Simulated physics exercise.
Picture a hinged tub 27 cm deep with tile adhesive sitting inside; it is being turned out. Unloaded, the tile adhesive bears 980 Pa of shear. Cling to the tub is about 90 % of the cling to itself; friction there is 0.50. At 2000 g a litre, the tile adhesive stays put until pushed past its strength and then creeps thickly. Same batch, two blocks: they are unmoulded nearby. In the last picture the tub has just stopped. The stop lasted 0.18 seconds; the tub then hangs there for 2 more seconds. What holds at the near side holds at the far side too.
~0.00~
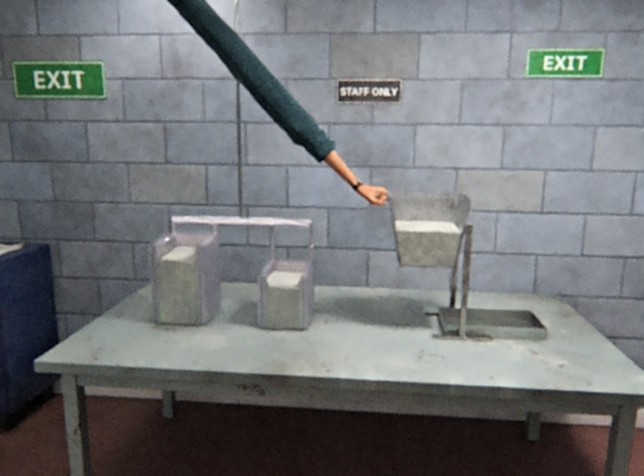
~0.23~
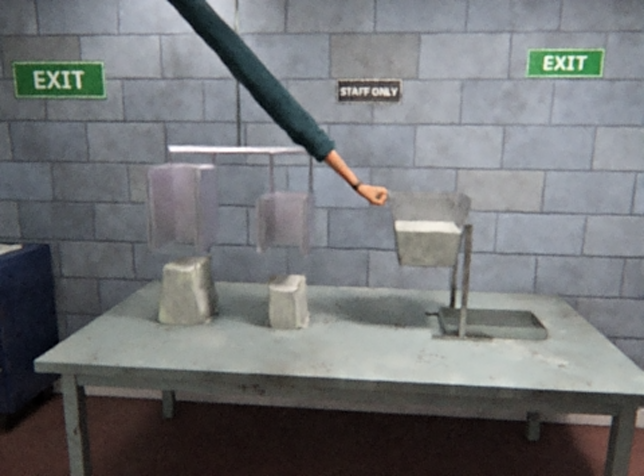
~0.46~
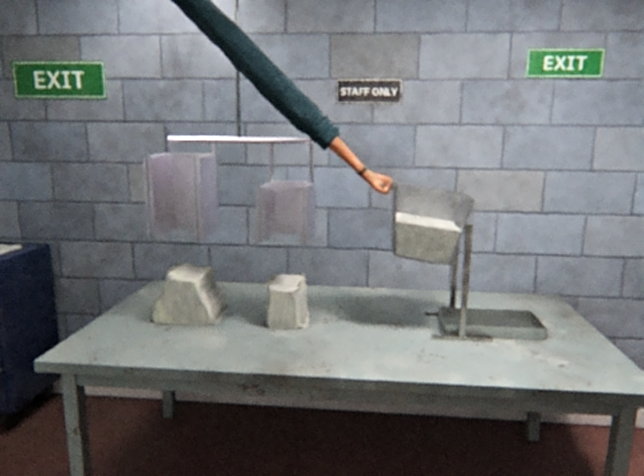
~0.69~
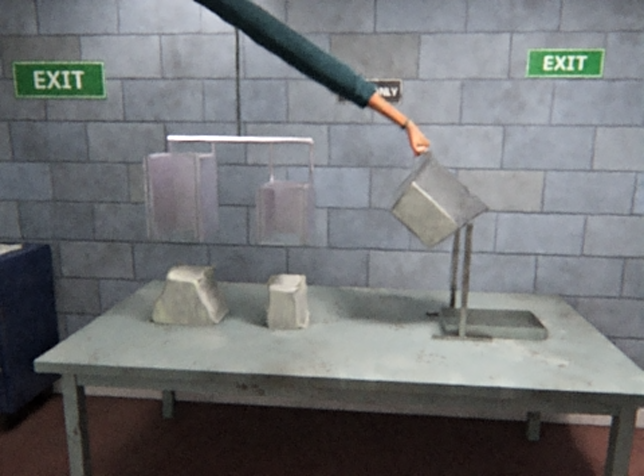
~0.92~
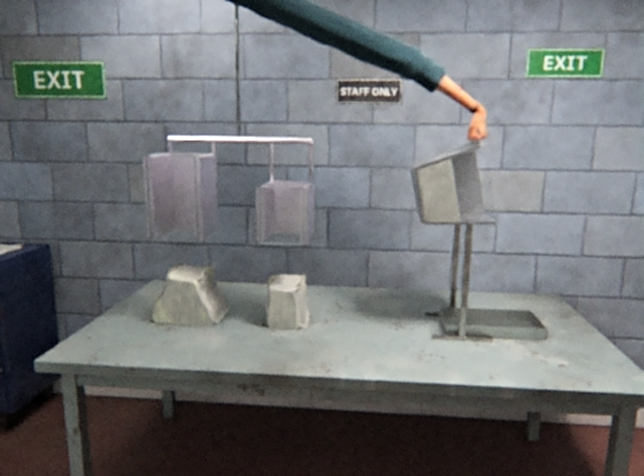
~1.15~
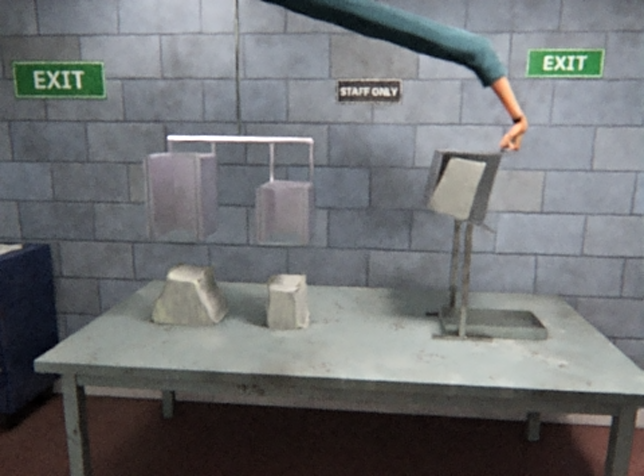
In this clip, two clear moulds lift off two grey blocks on a table, and the left block slumps lower and wider; then a green-sleeved arm turns a hinged tub of grey material clockwise past sideways.
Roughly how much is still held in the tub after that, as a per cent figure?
The amount still held in the tub is about 52 per cent.
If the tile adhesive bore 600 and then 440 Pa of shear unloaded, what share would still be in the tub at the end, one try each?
The answers, in order, are 40 % and 40 %.
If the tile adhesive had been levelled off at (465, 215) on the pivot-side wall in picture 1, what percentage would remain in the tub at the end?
I'd put it close to 35 in a hundred.
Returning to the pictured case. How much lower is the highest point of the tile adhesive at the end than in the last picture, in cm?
About 14 cm.
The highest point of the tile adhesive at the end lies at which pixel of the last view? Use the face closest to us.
Around (459, 195).
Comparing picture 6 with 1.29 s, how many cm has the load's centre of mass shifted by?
Shift: Some 6 cm.
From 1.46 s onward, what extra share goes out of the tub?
About 25 %.
After 1.29 s, the tub is at 101 degrees and holds 100 %.
After 1.46 s, the tub is at 101 degrees and holds 76 %.
After 1.63 s, the tub is at 101 degrees and holds 52 %.
After 1.80 s, the tub is at 101 degrees and holds 52 %.
After 3.15 s, at the end, the tub is at 101 degrees and holds 52 %.
